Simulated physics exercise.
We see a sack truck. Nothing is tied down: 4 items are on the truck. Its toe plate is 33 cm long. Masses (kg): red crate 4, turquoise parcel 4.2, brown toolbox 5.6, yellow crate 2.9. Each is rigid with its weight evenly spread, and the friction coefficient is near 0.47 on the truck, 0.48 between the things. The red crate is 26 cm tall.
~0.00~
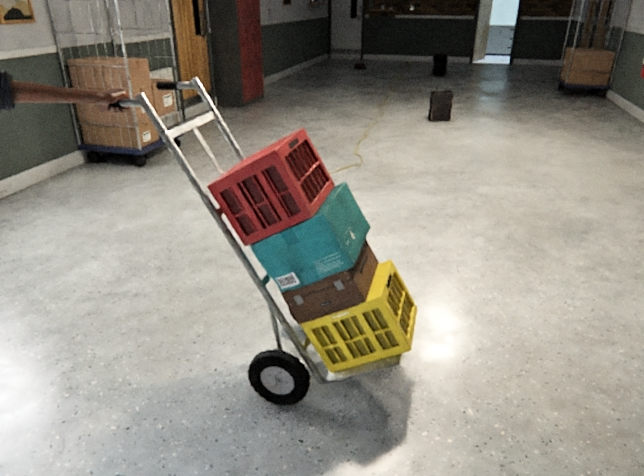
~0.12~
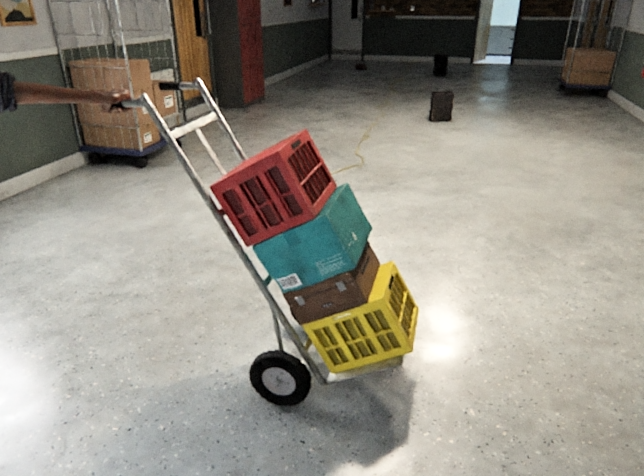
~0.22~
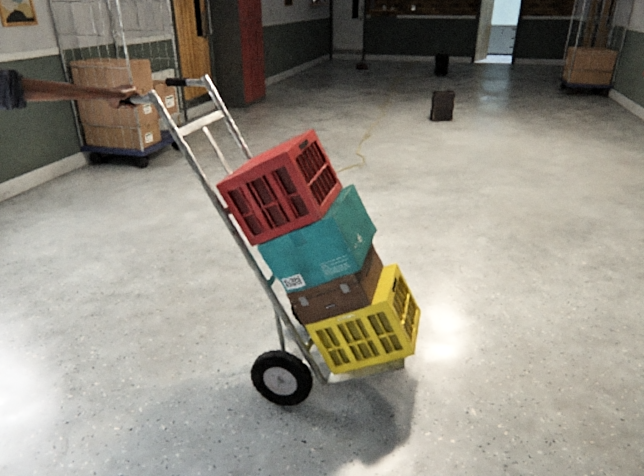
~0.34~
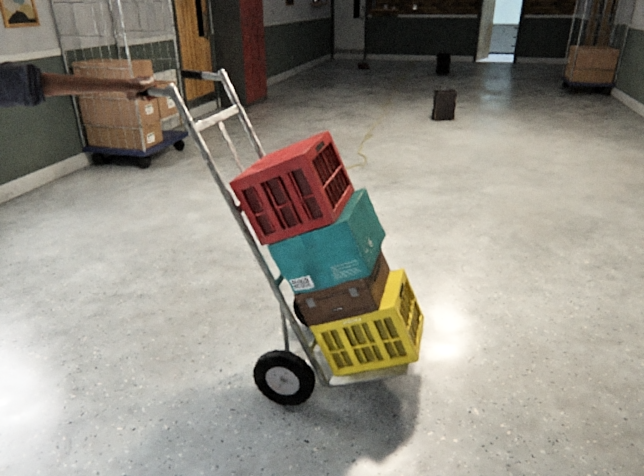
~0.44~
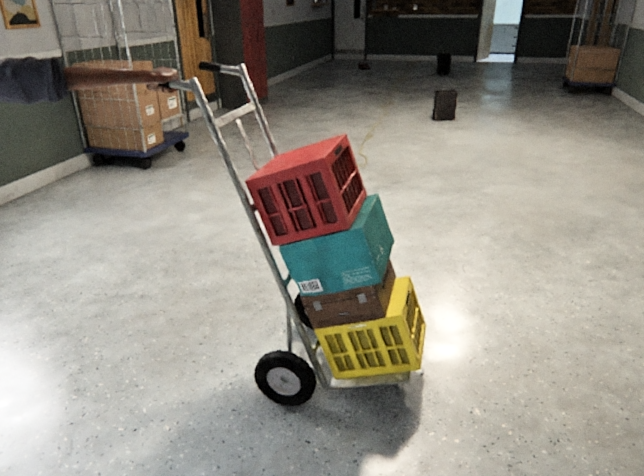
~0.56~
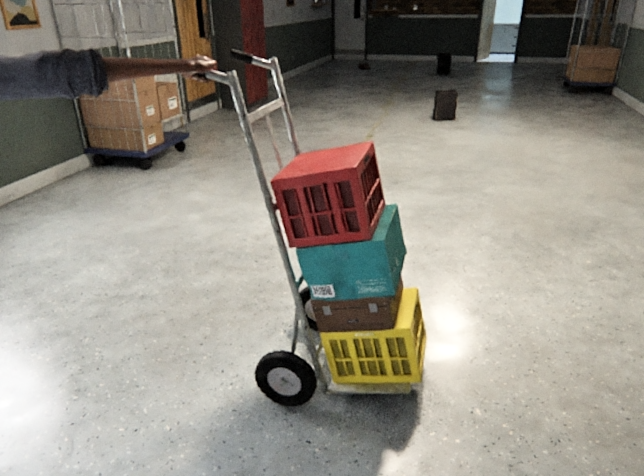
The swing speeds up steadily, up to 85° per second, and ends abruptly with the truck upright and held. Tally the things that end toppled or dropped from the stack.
Lost: Not one.
Around 0.76 s, truck upright.
Around 1.36 s, truck upright; red crate shifted 2 cm near (380, 210).
Finally (2.0 s), all 4 still in place (within 10 cm). In the last view, red crate near (379, 210), turquoise parcel near (380, 268).
